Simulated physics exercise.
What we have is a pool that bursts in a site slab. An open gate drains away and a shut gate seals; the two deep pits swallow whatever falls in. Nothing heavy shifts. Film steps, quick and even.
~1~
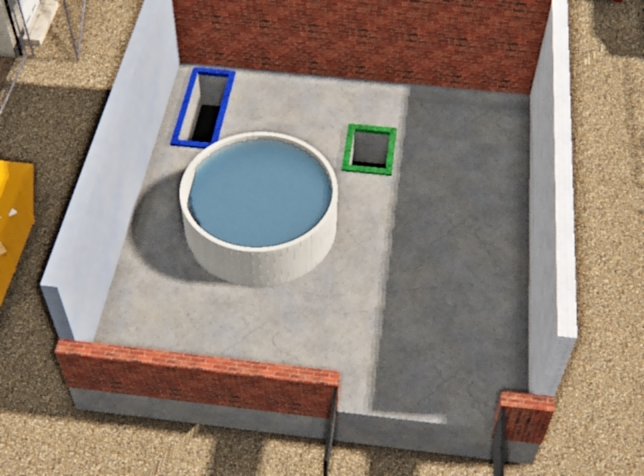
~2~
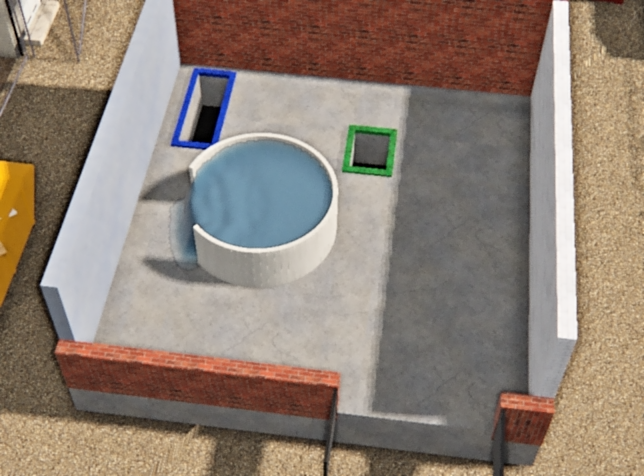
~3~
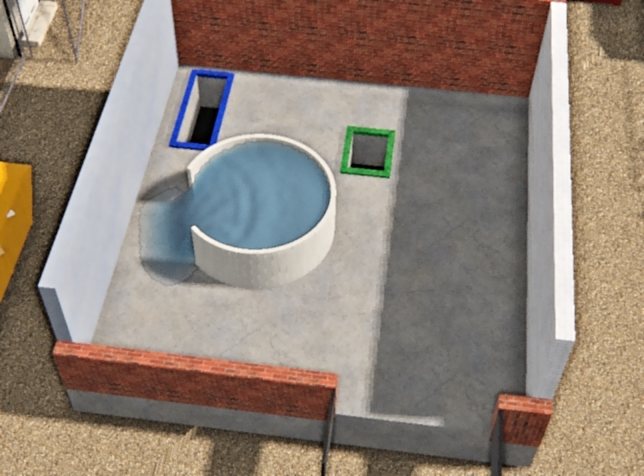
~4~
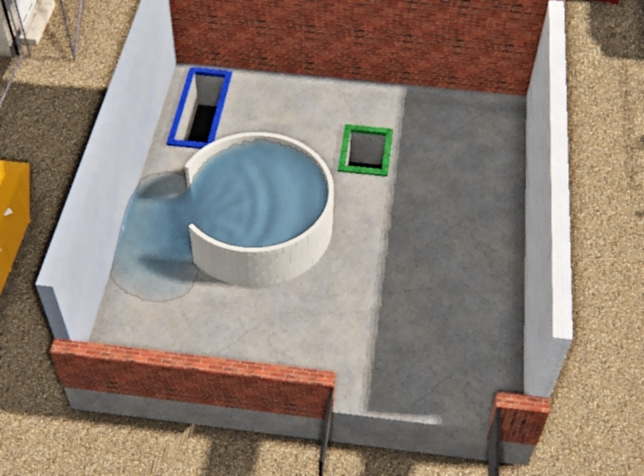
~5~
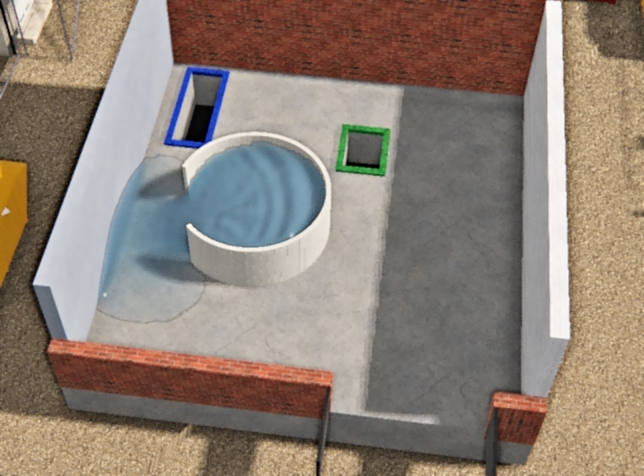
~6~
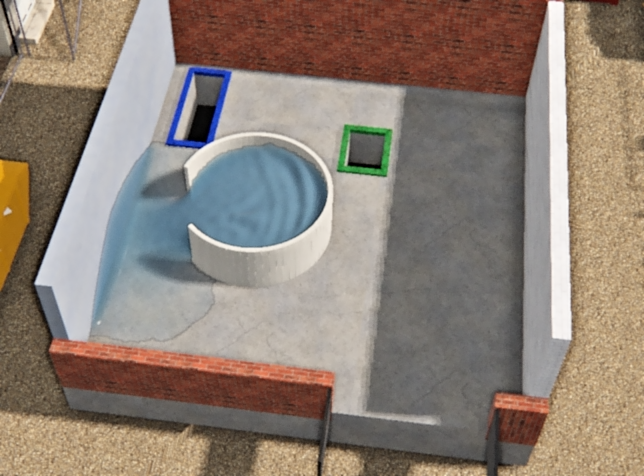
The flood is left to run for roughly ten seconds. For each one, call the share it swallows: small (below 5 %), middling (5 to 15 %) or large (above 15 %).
Calls: Gate - middling; blue pit - large; green pit - small.
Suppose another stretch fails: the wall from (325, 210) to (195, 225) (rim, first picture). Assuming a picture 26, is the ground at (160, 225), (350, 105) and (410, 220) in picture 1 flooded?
In the order asked: Sodden, out of reach, out of reach.
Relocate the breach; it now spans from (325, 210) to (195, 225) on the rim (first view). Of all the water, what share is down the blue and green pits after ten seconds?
Lab note - share by pit: Blue 10 %, green 0 %.
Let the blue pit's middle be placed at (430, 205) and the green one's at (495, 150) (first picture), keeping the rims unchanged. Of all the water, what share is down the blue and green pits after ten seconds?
The blue pit takes around 6 percent, while the green pit takes around 10 percent.
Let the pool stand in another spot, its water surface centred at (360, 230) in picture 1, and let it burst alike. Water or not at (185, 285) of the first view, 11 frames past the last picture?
The answer is submerged.
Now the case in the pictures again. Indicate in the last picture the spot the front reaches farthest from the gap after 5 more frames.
Approximate pixel: (175, 68).
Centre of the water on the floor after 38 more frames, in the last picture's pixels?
Estimate: (301, 253).
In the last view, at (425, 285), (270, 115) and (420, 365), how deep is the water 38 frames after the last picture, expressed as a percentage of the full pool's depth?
First 4, next 2, last 6 in a hundred.
A moment on, water covers 15 % of the floor; the gate 0 %, the blue pit 1 %, the green pit 0 %.
Next, water covers 30 % of the floor; the gate 0 %, the blue pit 4 %, the green pit 0 %.
Then, water covers 65 % of the floor; the gate 0 %, the blue pit 9 %, the green pit 0 %.
Later, water covers 90 % of the floor; the gate 2 %, the blue pit 14 %, the green pit 0 %.
In the end, water covers 95 % of the floor; the gate 8 %, the blue pit 17 %, the green pit 2 %.
